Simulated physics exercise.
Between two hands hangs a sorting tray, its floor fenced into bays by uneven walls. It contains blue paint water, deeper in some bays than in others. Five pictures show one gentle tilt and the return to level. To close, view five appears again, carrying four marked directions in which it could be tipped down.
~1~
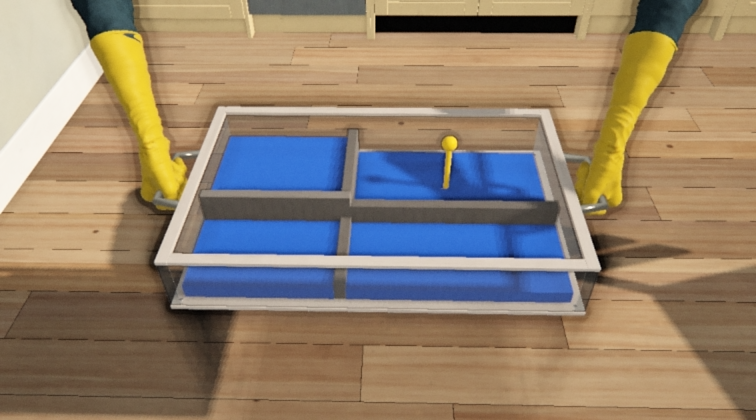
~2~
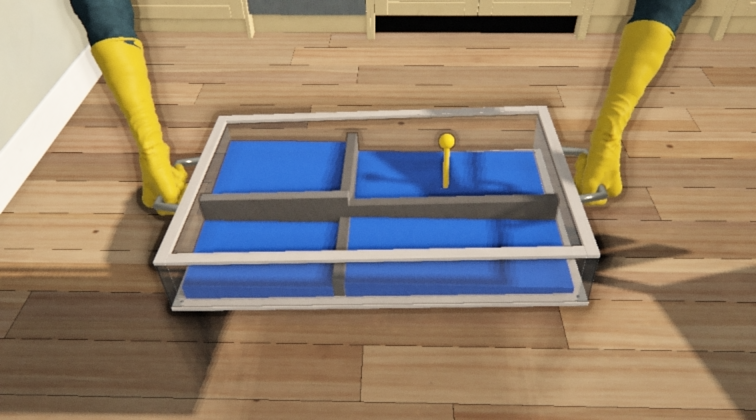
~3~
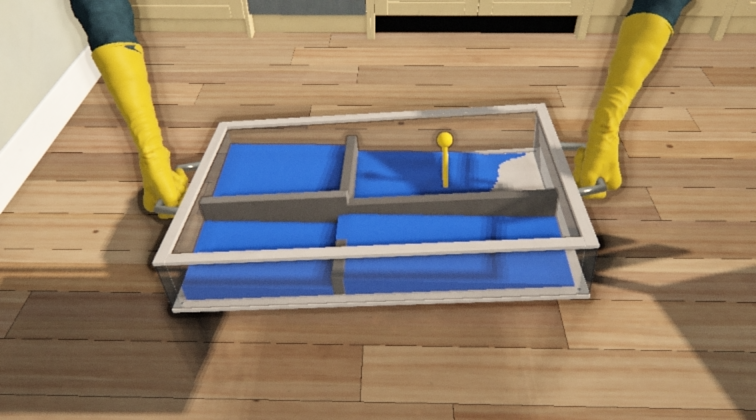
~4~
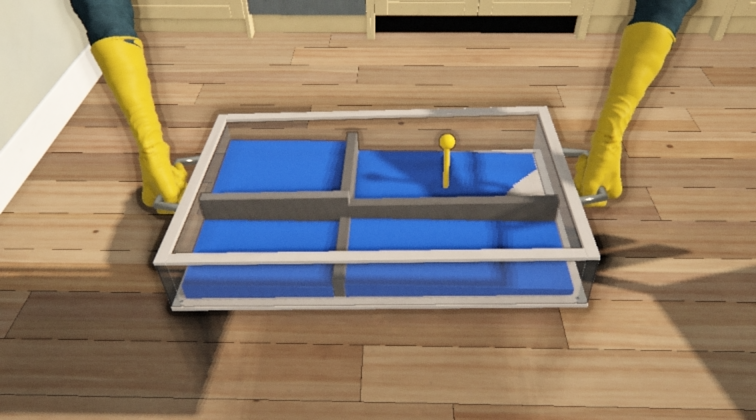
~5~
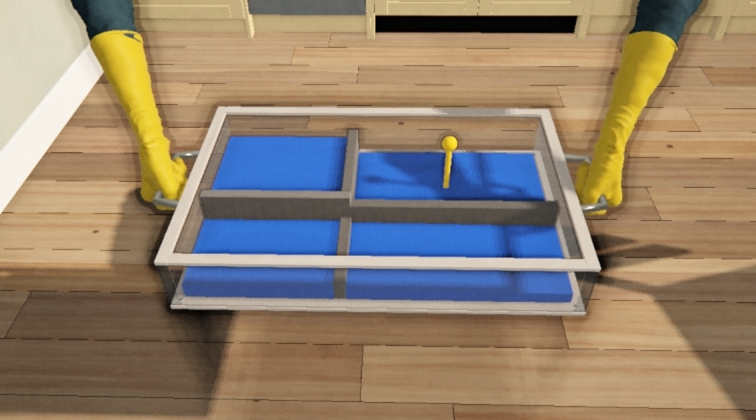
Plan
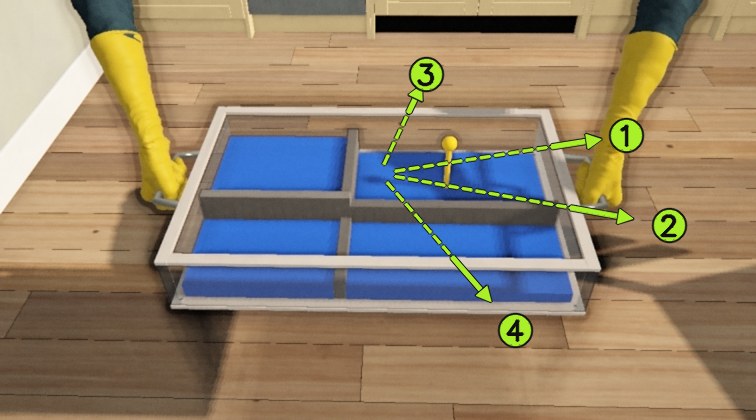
A person in long yellow gloves and dark teal sleeves holds a clear-sided, pale-rimmed tray by its end handles above a wooden floor, seen from above and in front. Grey walls divide the blue liquid into four bays, with a yellow round-topped peg in the back right one. The hands tilt the tray slightly toward the back left, liquid crosses between the front bays and bares a pale corner at back right, then they level it and blue covers the corner again.
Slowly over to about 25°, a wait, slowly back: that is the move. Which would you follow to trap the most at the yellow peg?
3 works best here.
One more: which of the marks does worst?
Arrow 4.
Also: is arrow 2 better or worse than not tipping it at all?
Better.
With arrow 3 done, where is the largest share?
The back right bay.
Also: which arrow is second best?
1.
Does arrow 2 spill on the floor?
Yes.
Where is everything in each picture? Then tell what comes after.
The tray is level; deepest in the back left bay, at (284, 171), shallowest in the back right; yellow peg at (450, 144).
Tipped about 4° down to the back left; no wall is crossed.
Tipped about 6° down to the back left; liquid runs over the wall between the front left and front right bays; yellow peg at (445, 140).
Tipped about 3° down to the back left; no wall is crossed.
The tray is level; deepest in the back left bay, at (284, 171), shallowest in the back right; yellow peg at (450, 144).
On the marked copy, 1 ends at (595, 139); 2 ends at (627, 217); 3 ends at (419, 89); 4 ends at (487, 297).
If 1 is chosen, about 41 % of the liquid ends in the peg's bay; about 26 % goes over the rim.
If 2 is chosen, about 26 % of the liquid ends in the peg's bay; about 25 % goes over the rim.
If 3 is chosen, about 55 % of the liquid ends in the peg's bay; almost none goes over the rim.
If 4 is chosen, about 14 % of the liquid ends in the peg's bay; about 27 % goes over the rim.
